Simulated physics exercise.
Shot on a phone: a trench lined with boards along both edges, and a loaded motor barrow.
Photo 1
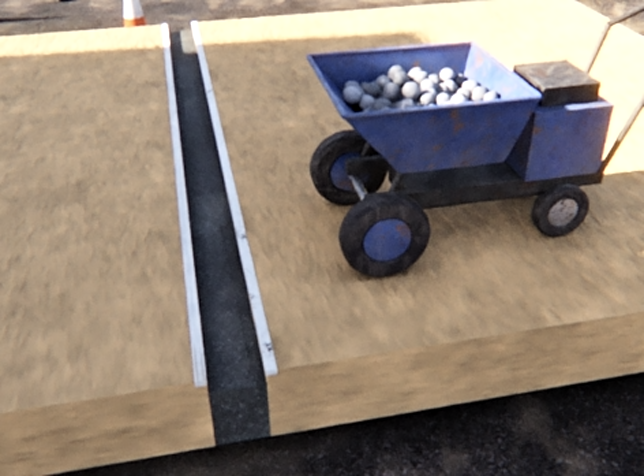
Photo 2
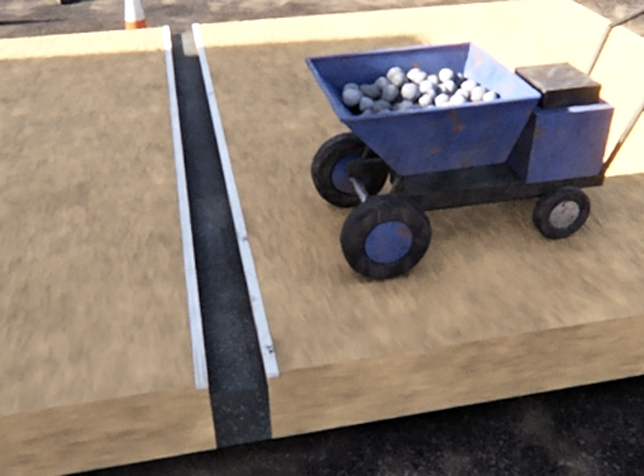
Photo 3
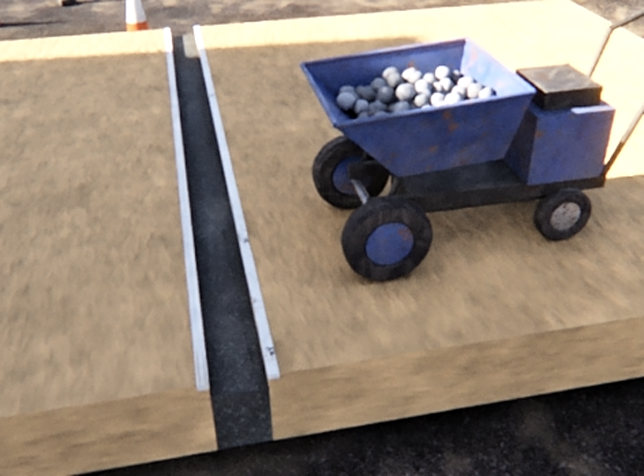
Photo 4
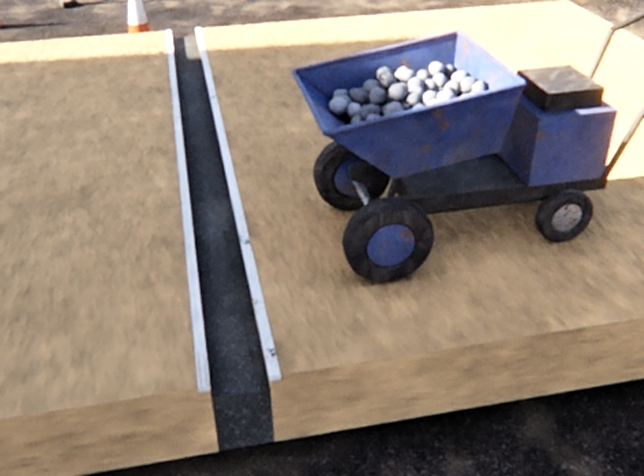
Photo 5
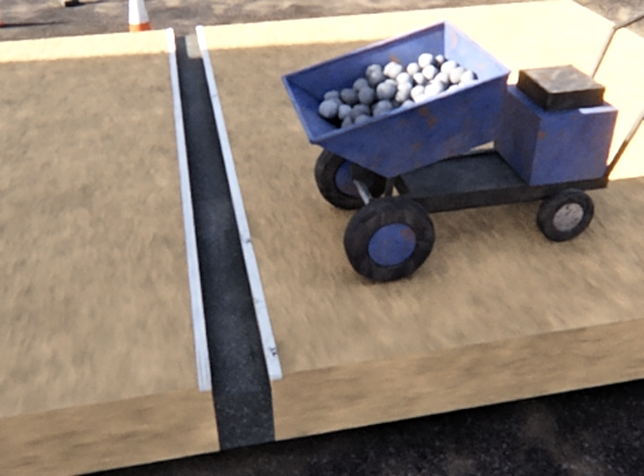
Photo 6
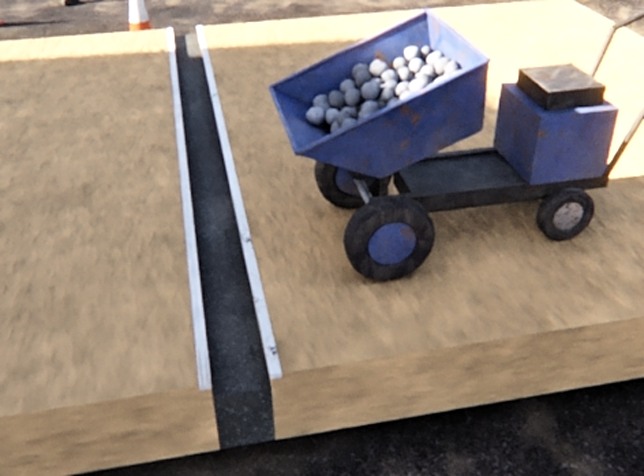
At first, a blue motor barrow loaded with round, pale cobbles stands with its skip level, to the right of a narrow, board-edged trench. The skip then begins to tilt toward the trench, its left lip dipping and its rear rising clearly, while the cobbles stay inside and the wheels barely move.
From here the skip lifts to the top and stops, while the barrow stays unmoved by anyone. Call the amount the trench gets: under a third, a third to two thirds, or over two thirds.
Amount in the trench: A third to two thirds.
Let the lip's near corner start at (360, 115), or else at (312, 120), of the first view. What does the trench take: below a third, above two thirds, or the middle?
So the first position comes out as the middle third, the second as below one third.
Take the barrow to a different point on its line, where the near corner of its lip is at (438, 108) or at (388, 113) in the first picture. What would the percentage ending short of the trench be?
50 % for the first, 10 % for the second.
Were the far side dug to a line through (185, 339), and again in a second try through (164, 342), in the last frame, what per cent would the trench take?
In order: Some 60 per cent, then some 70 per cent.
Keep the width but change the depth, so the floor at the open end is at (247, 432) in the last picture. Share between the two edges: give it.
Something like 80 %.
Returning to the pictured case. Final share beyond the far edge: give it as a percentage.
It comes to close to 40 %.
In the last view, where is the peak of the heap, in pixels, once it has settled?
Settled peak, approx. (190, 241).
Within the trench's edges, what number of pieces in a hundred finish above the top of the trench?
Estimate: Near 50 in a hundred.
Shortly afterwards, skip tipped steeply; the whole lot in the skip.
Next, skip tipped right over; near half in the skip; near a third in or heaped over the trench; a little beyond it; only a few falling.
Some moments later, skip tipped right over; near a quarter in the skip; near half in or heaped over the trench; near a third beyond it.
In the end, skip tipped right over; near a quarter in the skip; near half in or heaped over the trench; near a third beyond it.
